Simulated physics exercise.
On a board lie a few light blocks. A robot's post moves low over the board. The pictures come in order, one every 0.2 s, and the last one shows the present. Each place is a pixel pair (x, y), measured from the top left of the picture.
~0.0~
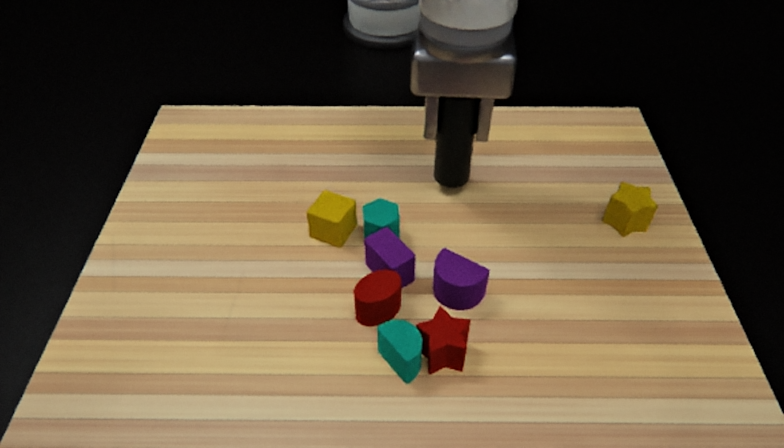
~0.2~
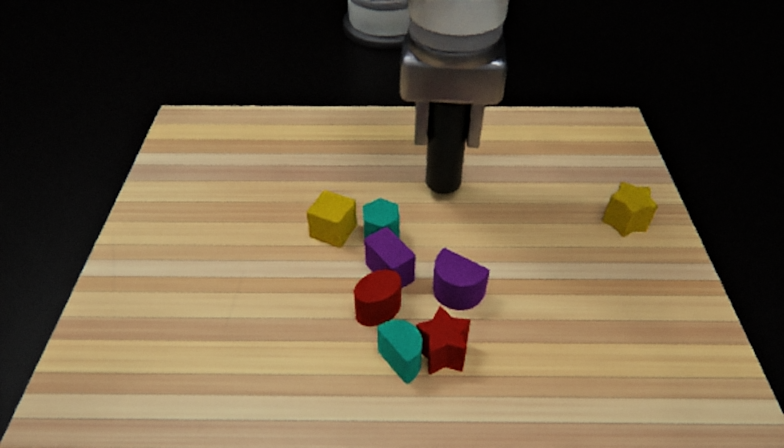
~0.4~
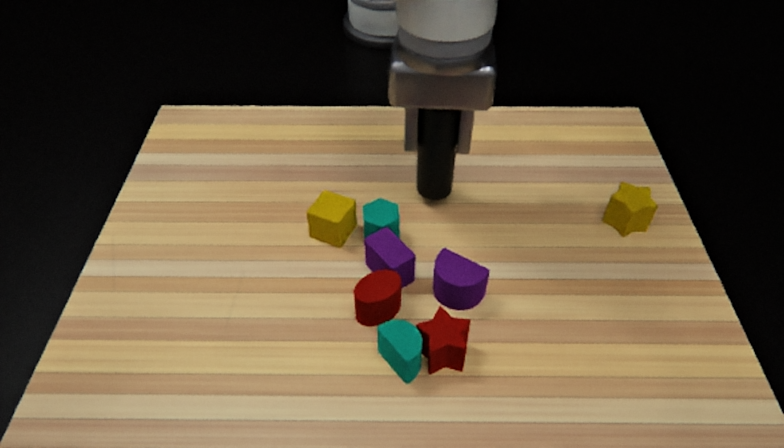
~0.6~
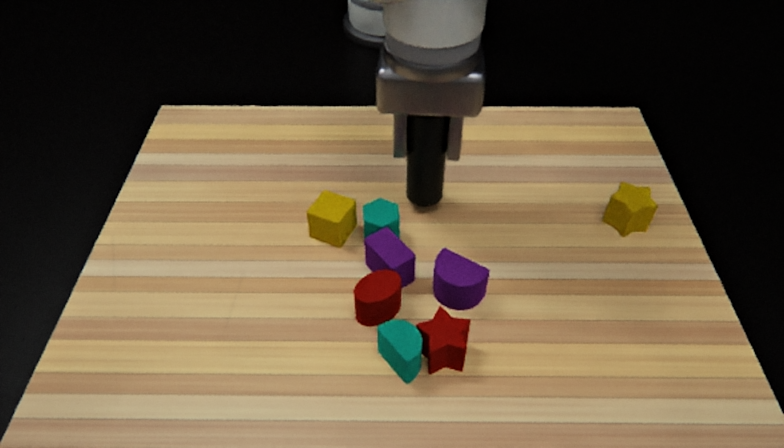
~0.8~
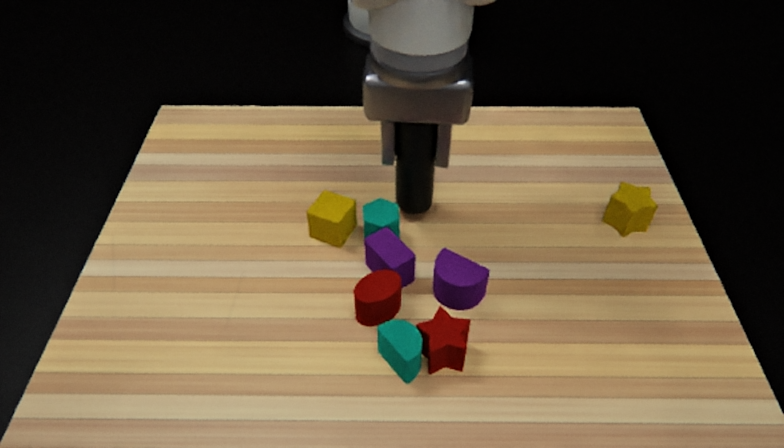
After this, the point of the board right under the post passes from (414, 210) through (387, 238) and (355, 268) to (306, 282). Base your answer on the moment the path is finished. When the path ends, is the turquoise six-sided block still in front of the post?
Final answer: Yes.
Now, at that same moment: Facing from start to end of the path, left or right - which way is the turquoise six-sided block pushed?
To the path's right.
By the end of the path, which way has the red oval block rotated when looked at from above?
That block twists clockwise.
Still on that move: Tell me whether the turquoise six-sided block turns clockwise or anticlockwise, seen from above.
It makes a clockwise turn.
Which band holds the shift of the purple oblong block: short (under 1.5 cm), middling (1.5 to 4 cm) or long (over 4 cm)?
Moves 1.5 to 4 cm.
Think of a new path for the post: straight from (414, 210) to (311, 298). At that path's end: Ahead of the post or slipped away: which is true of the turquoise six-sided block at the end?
Carried ahead at the end.
On the path given first. One third of the way, post at (386, 230); turquoise six-sided block at (352, 227), turned 35° clockwise.
Two thirds of the way, post at (353, 260); yellow square block at (327, 206), turned 10° clockwise; red oval block at (380, 293), turned 20° clockwise; turquoise six-sided block at (311, 252), turned 65° clockwise; purple oblong block at (383, 262), turned 80° anticlockwise.
At the end, post at (305, 274); yellow square block at (327, 206), turned 10° clockwise; red oval block at (381, 294), turned 20° clockwise; turquoise six-sided block at (261, 271), turned 50° clockwise; purple oblong block at (381, 262), turned 85° anticlockwise.
